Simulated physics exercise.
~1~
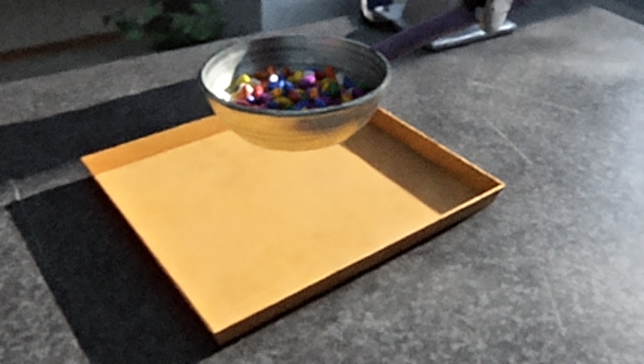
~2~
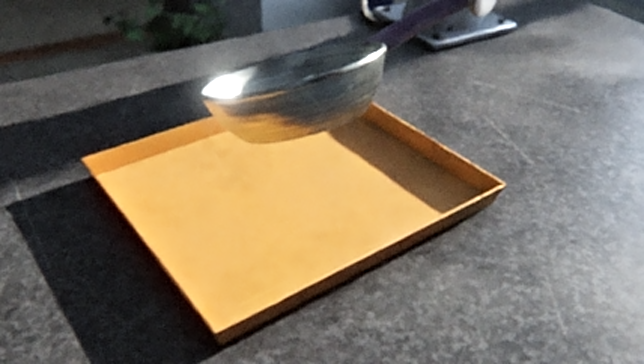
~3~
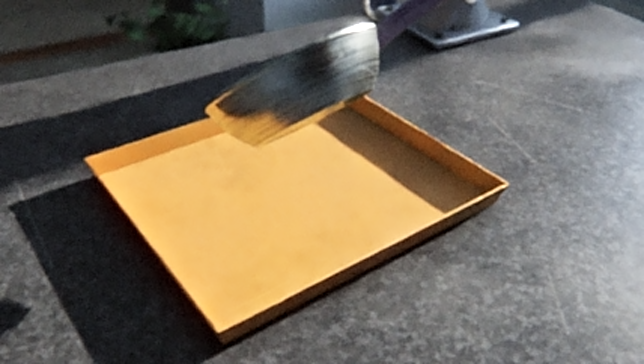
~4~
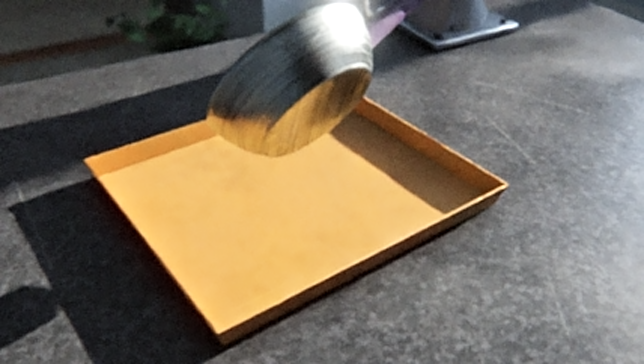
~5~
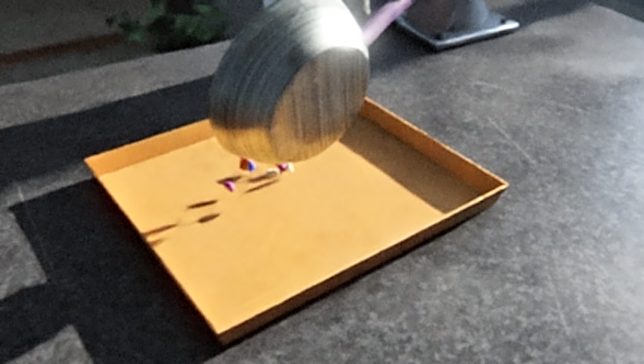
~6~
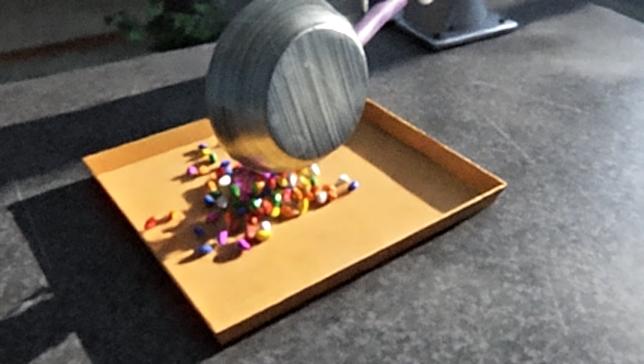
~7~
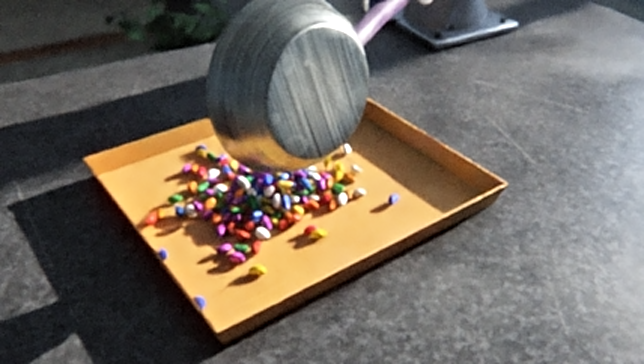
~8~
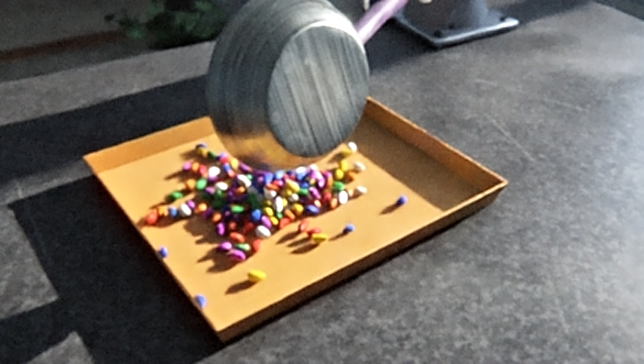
A robotic-looking arm tipped a metal ladle of colourful jelly beans over a shallow orange tray until it lay on its side, and the beans spilled out, a few at first and then many, ending in a scattered heap beneath the ladle.
